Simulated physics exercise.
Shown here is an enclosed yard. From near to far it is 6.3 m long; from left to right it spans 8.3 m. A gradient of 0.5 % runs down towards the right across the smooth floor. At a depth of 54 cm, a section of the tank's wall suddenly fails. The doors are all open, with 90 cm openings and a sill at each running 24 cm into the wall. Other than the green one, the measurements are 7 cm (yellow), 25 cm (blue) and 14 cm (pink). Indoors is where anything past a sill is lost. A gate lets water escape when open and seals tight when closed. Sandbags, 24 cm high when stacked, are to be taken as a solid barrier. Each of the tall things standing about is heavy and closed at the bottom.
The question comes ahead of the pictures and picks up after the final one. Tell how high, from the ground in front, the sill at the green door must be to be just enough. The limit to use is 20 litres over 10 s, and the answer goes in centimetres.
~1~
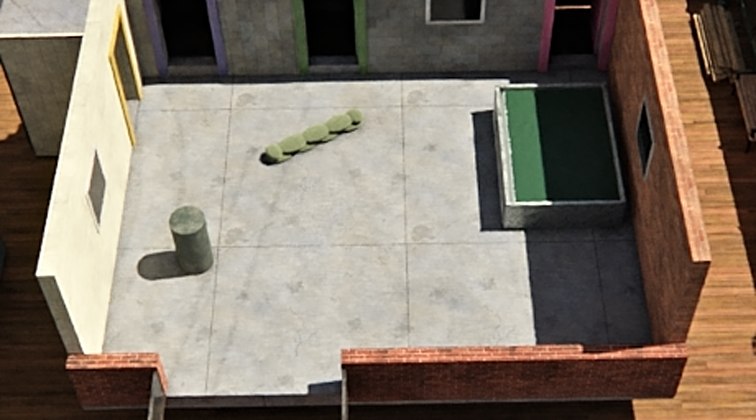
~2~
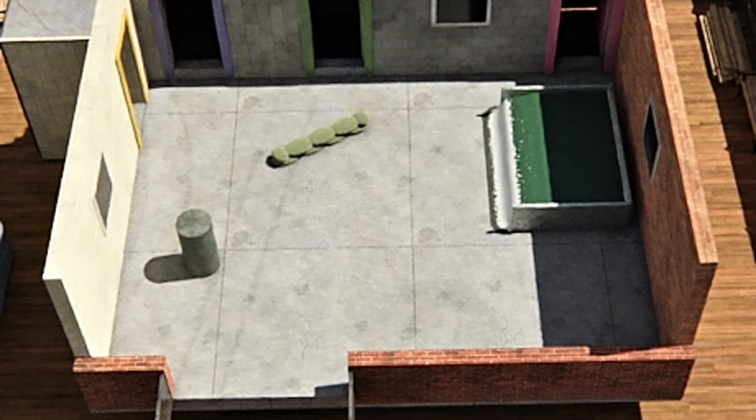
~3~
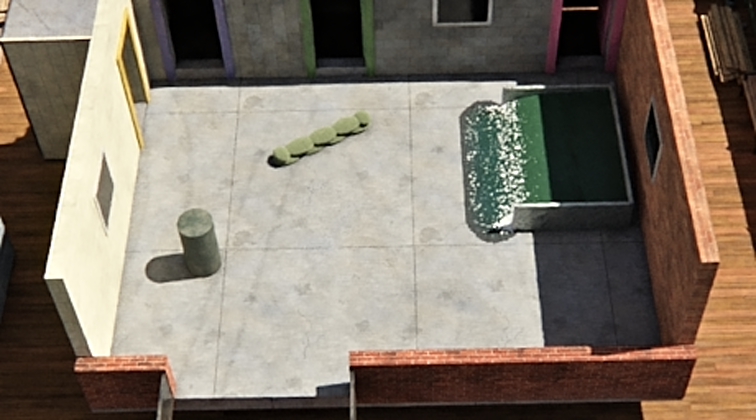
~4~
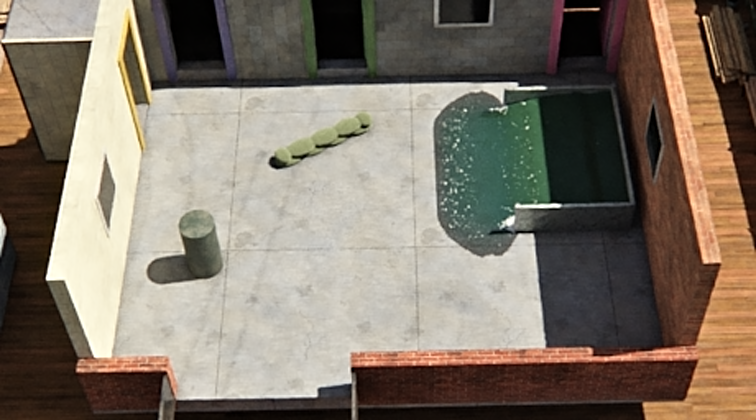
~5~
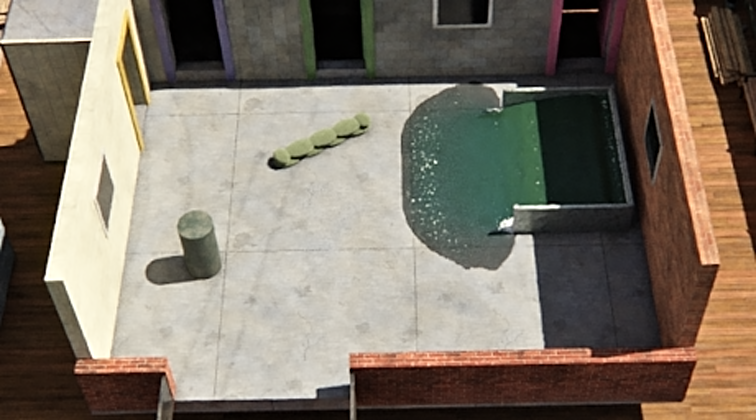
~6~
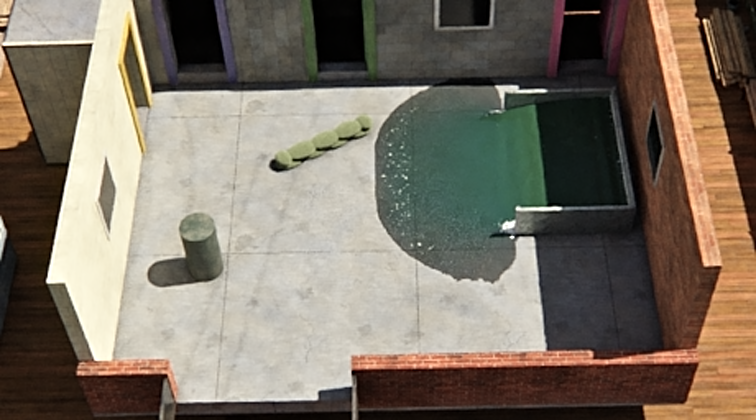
It must be about 11 cm high.
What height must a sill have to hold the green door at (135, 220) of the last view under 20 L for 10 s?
16 cm.
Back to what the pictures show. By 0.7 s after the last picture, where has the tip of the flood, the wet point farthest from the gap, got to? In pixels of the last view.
Somewhere near the pixel (255, 206).
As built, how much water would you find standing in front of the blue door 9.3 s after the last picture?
About 4.0 cm.
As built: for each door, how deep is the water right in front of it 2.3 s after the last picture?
Lab note, depth in cm: Yellow 1; green 15; blue 4; pink 0.
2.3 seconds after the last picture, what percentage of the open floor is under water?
Wet share: Near 60 %.
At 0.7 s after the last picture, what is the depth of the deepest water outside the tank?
Up to some 24 cm.
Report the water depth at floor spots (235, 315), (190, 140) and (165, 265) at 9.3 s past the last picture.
About 4, 4 and 3 cm.
Then, 0.7 s after the last picture water covers 30 % of the floor, deepest (24 cm) near (374, 131); it has not reached the green door.
Then, 2.3 s after the last picture water covers 60 % of the floor, deepest (28 cm) near (141, 243); 15 cm at the green door, 0 litres in over its 21 cm sill.
Then, 9.3 s after the last picture water covers 80 % of the floor; 7 cm at the green door, 0 litres in over its 21 cm sill.
At the green door as built, the water peaked near 19 cm, 1.9 s after the last picture.
Run again over the same 10 s with other heights there, 24 litres in over 10 cm, 15 litres over 12 cm. The limit of 20 litres is kept from about 11 cm up.
